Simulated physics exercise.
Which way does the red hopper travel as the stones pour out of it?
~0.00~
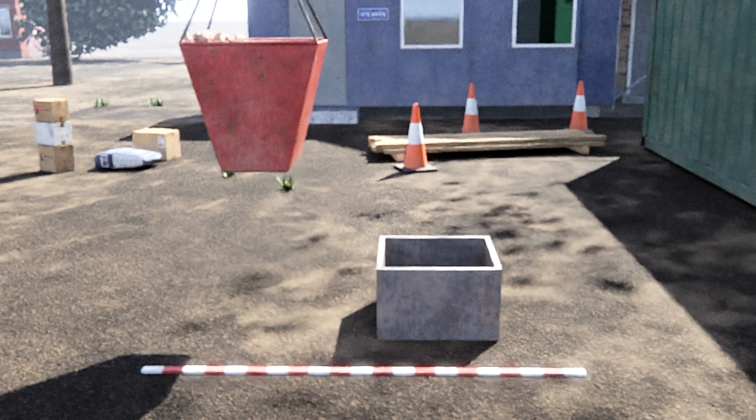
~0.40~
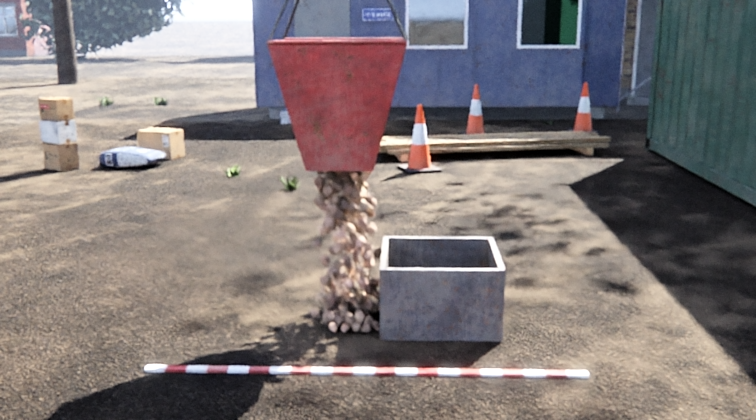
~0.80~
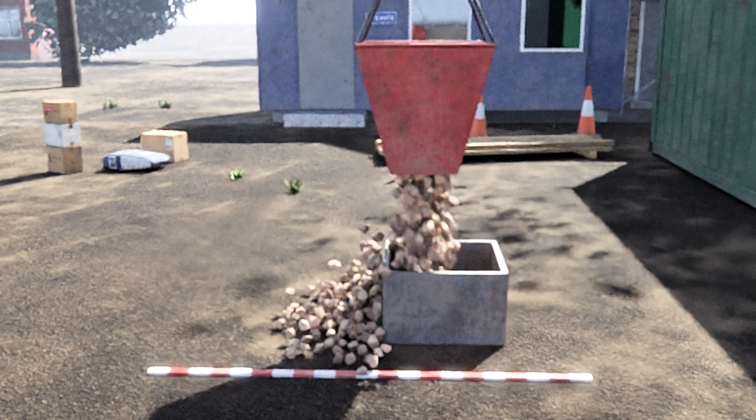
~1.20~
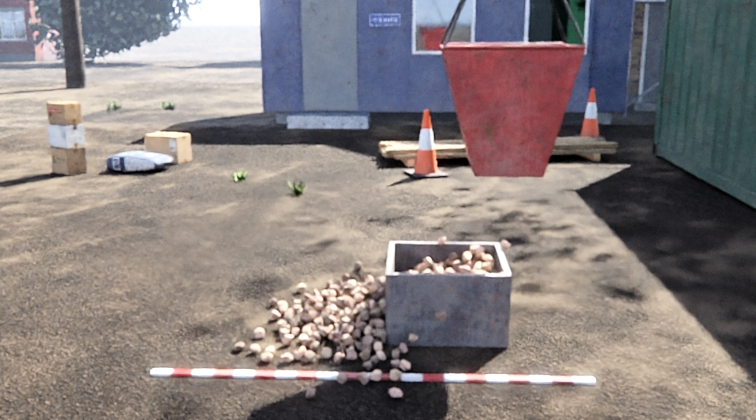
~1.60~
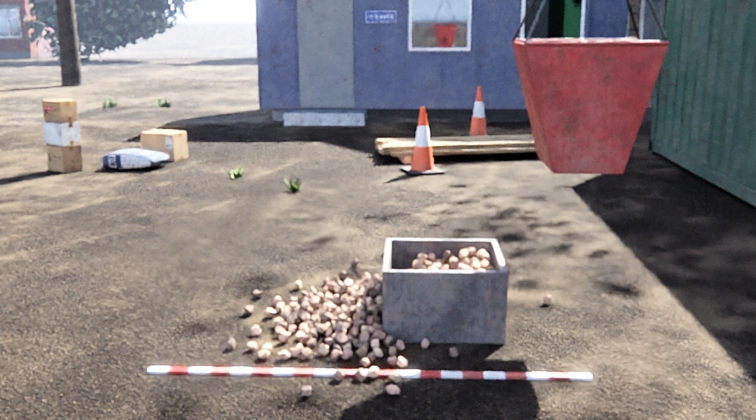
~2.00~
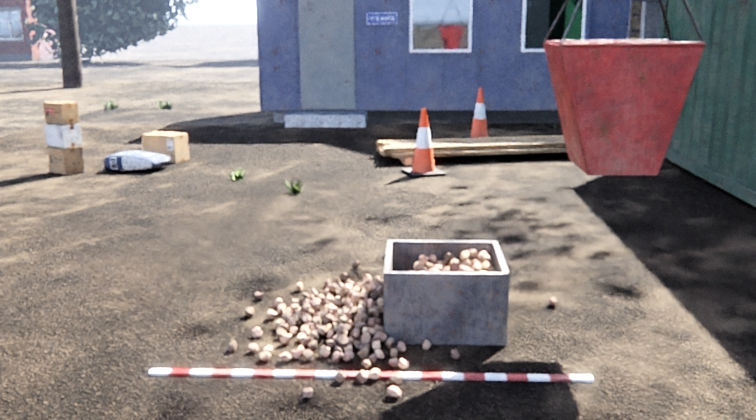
The red hopper travels to the right, passing over the grey bin and ending up beyond it.
